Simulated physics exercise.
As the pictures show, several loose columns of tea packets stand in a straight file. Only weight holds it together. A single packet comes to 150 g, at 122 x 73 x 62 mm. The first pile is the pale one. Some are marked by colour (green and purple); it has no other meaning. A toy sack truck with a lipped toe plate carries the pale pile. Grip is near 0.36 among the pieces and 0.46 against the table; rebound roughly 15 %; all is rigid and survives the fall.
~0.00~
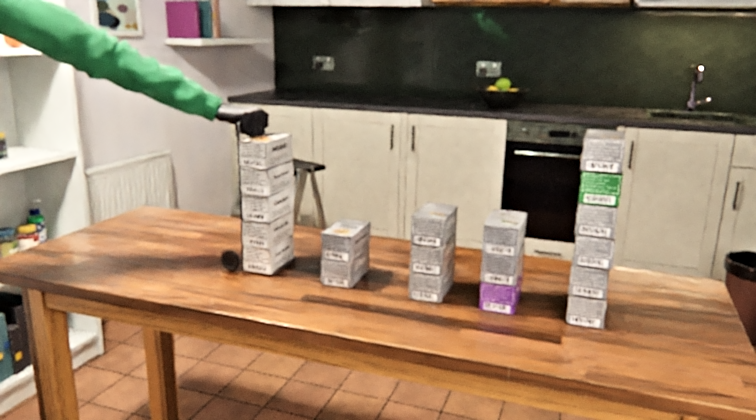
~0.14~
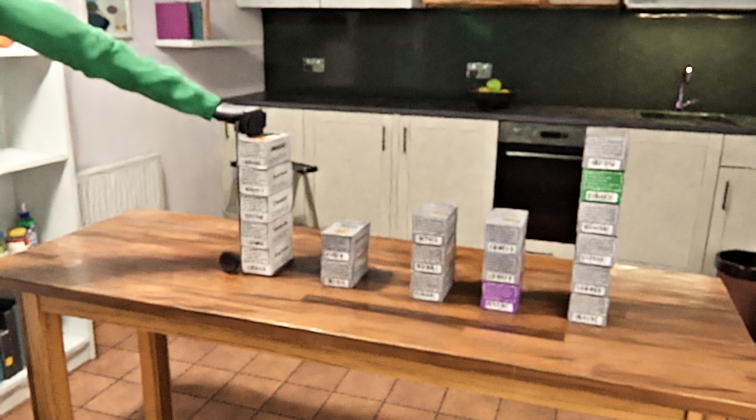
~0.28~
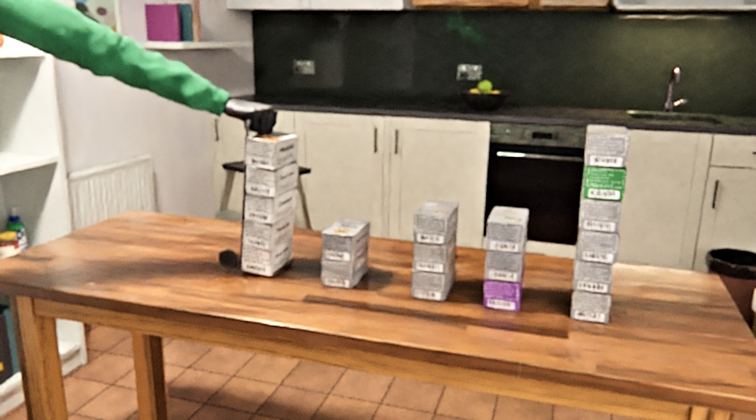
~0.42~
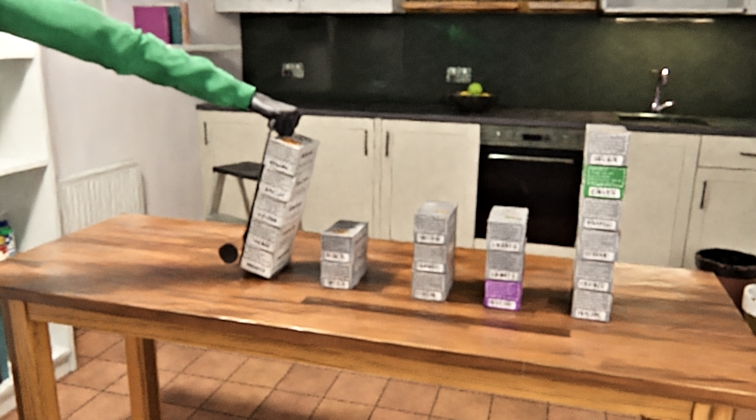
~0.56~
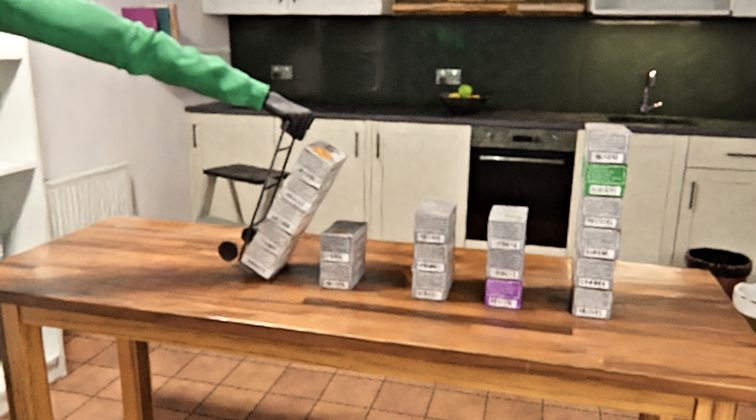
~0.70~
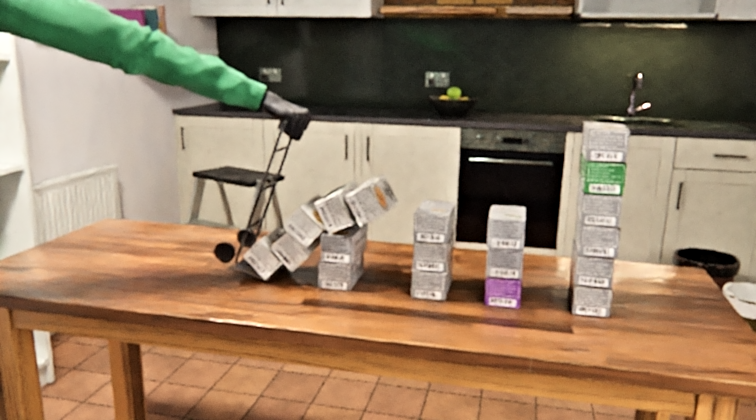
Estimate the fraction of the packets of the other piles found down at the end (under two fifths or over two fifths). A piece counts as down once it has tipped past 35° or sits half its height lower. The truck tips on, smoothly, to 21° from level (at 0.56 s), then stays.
The part is under two fifths.
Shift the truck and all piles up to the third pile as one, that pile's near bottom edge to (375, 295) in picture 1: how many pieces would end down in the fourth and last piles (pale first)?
In that case fourth 0, last 0.
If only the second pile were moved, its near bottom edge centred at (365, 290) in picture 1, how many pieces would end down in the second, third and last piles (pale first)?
In that case second 0, third 0, last 0.
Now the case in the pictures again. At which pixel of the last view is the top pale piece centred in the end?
At about (398, 273).
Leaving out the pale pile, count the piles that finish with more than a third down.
1 of them.
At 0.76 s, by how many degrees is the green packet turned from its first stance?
Some 0°.
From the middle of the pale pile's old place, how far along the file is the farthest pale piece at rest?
Roughly 36 cm along.
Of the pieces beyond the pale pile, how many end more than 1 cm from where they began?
Shifted: 5.
After 0.76 s, 4 of the pale pile down; none of the 14 other packets down, 1 disturbed.
After 0.82 s, 5 of the pale pile down; none of the 14 other packets down, 4 disturbed.
After 1.18 s, 5 of the pale pile down; 1 of the 14 other packets down.
In the end (1.6 s), 5 of the pale pile down; 1 of the 14 other packets down; purple packet unmoved; green packet unmoved. That is 7 per cent. From the last view, middles, purple packet near (504, 283), green packet near (602, 173).
